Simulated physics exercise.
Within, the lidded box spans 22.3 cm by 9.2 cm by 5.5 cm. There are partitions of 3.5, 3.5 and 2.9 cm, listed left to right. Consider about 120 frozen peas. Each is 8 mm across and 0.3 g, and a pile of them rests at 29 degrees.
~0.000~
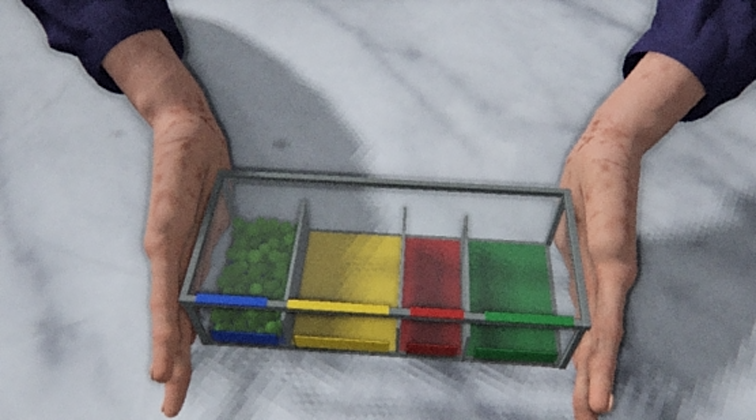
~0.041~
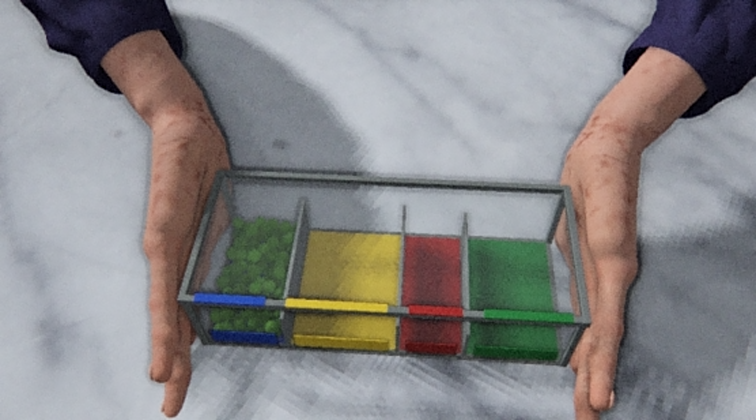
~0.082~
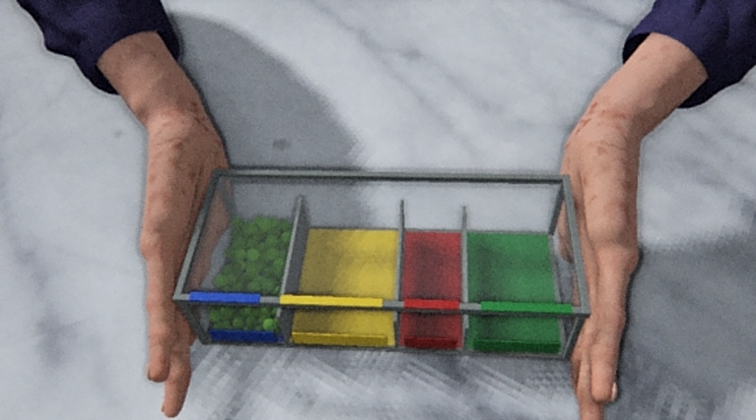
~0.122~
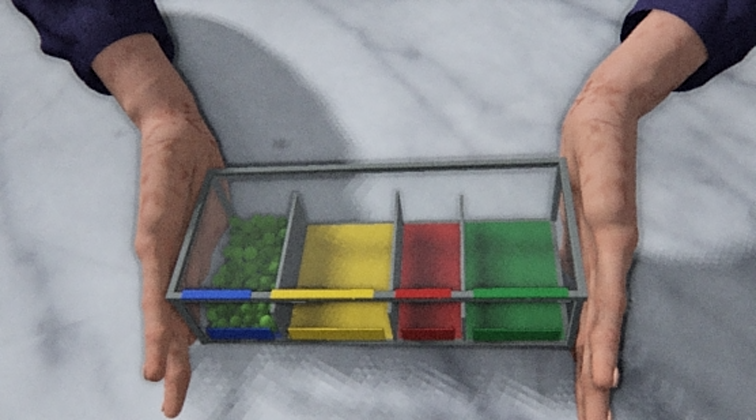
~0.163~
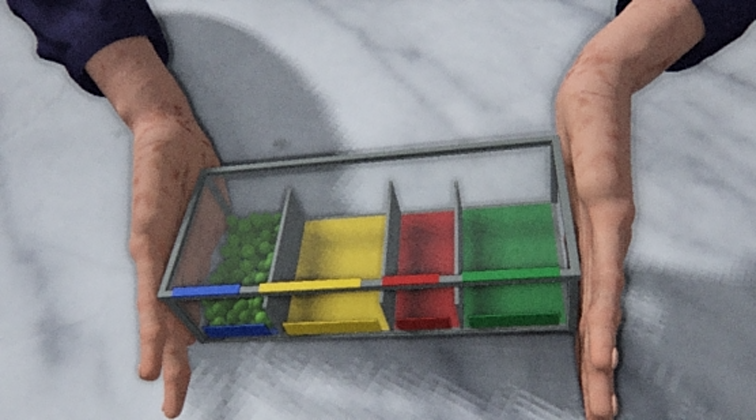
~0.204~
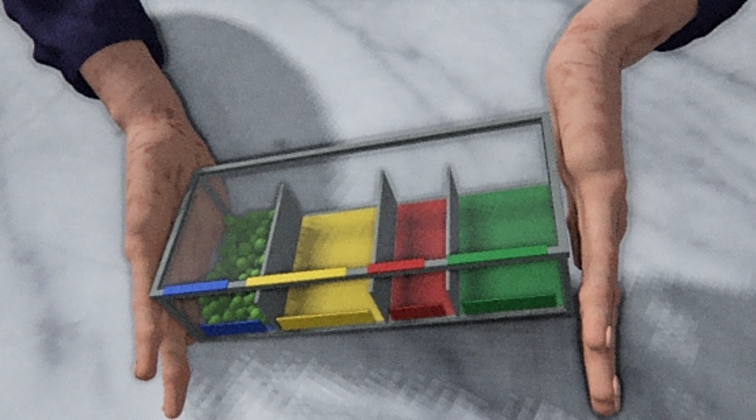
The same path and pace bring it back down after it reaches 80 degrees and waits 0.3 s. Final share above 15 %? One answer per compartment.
Red: Below or equal, blue: Above, green: Below or equal, yellow: Below or equal.
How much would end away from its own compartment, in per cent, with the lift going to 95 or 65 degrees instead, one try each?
Around 0 and 0 in a hundred, respectively.
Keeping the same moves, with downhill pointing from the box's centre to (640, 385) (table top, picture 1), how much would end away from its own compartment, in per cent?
My guess is roughly 45 percent.
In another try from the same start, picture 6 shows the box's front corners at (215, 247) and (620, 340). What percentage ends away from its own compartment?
In that case close to 55 per cent.
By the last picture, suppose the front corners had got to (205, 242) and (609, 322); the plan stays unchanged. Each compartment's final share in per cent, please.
Final per cent - red: 0; blue: 70; green: 20; yellow: 10.
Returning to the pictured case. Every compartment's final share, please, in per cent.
Going by colour, red ends with 0, blue with 100, green with 0 and yellow with 0.
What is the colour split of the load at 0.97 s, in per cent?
Red 0, blue 100, green 0, yellow 0.
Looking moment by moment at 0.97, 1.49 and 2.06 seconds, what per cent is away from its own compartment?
In order: 0, then 0, then 0.
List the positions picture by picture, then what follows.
Box tilt 0 degrees, front corners at (188, 297) and (582, 322); blue 100 %, in the first picture.
Box tilt 1 degrees, front corners at (187, 297) and (582, 319), in the second picture.
Box tilt 3 degrees, front corners at (182, 296) and (582, 309), lowest corner left back, in the third picture.
Box tilt 7 degrees, front corners at (175, 295) and (579, 293), lowest corner left back, in the fourth picture.
Box tilt 12 degrees, front corners at (167, 293) and (571, 272), lowest corner left back, in the fifth picture.
Box tilt 17 degrees, front corners at (159, 292) and (560, 249), lowest corner left back; blue 100 %. Its pace works out near 115 degrees a second, in the sixth picture.
After 0.97 s, tilt 80 degrees; blue 100 %.
Then, at 1.49 s, tilt 42 degrees; blue 100 %.
After 2.06 s, tilt 0 degrees; blue 100 %.
By 2.5 s all is still; red 0 %, blue 100 %, green 0 %, yellow 0 %.
